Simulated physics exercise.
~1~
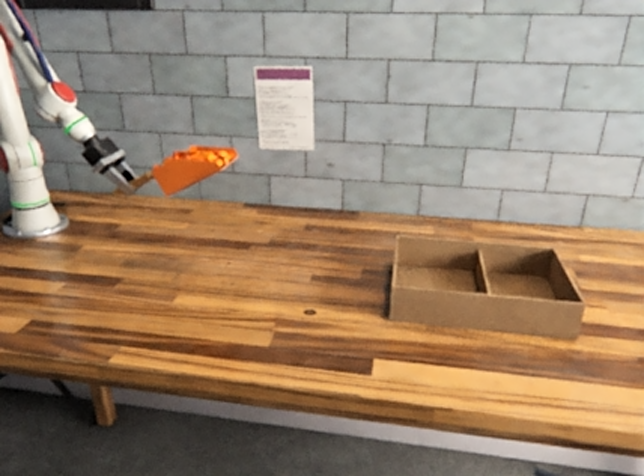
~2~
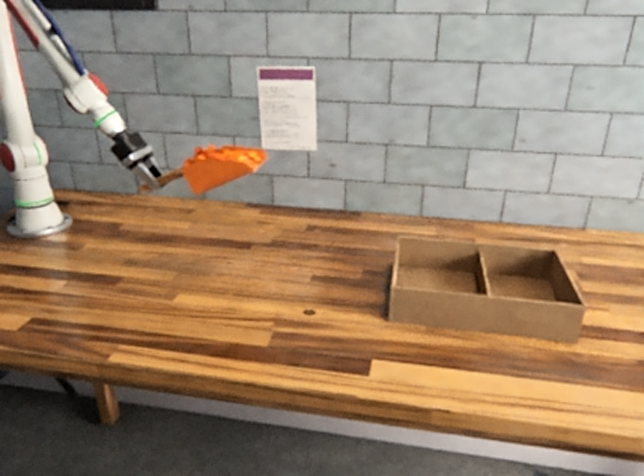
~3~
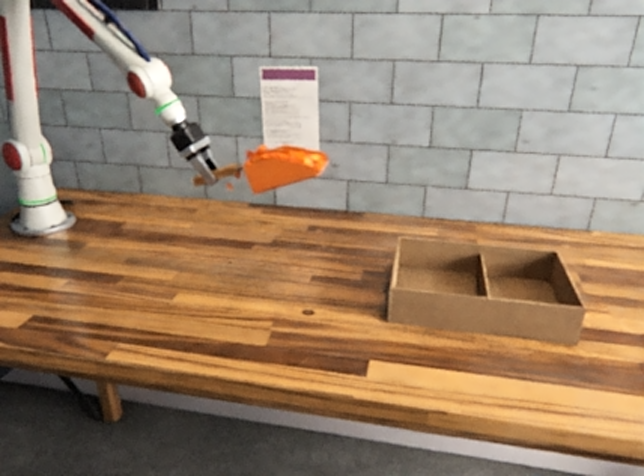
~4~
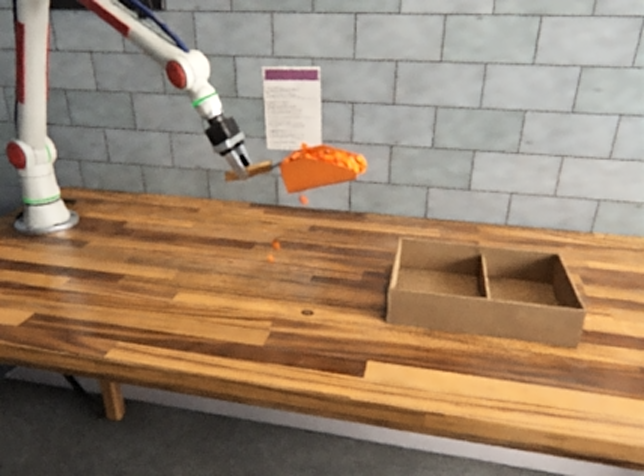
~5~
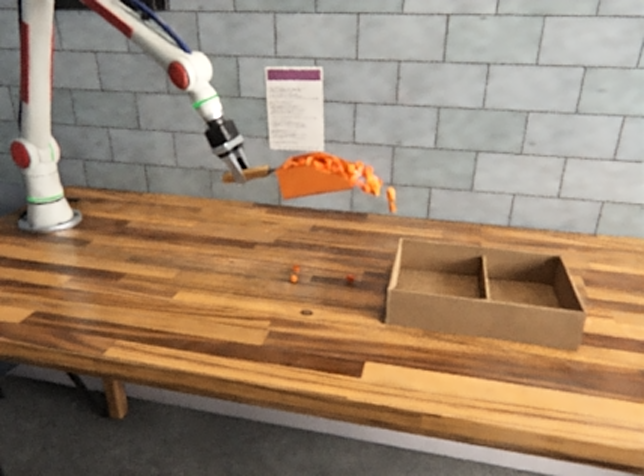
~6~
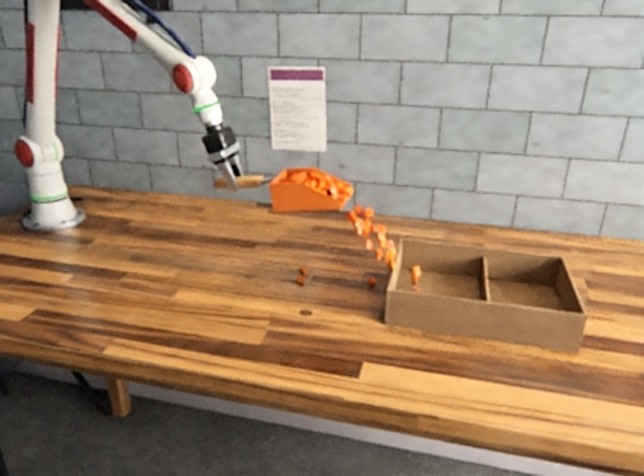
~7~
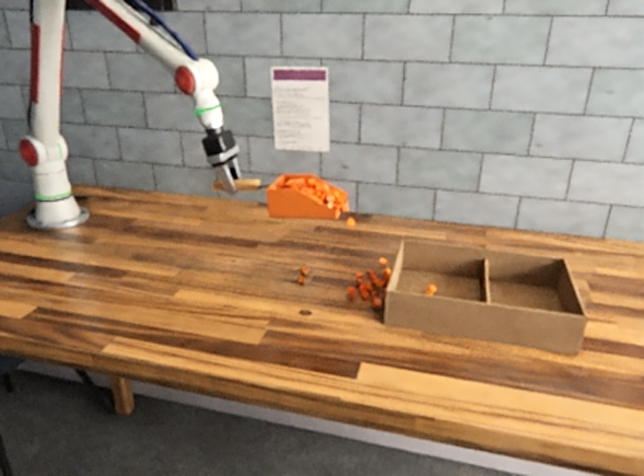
Robot arm carrying an orange scoop of diced vegetables right, tipping some out, most landing on the table beside a divided box.
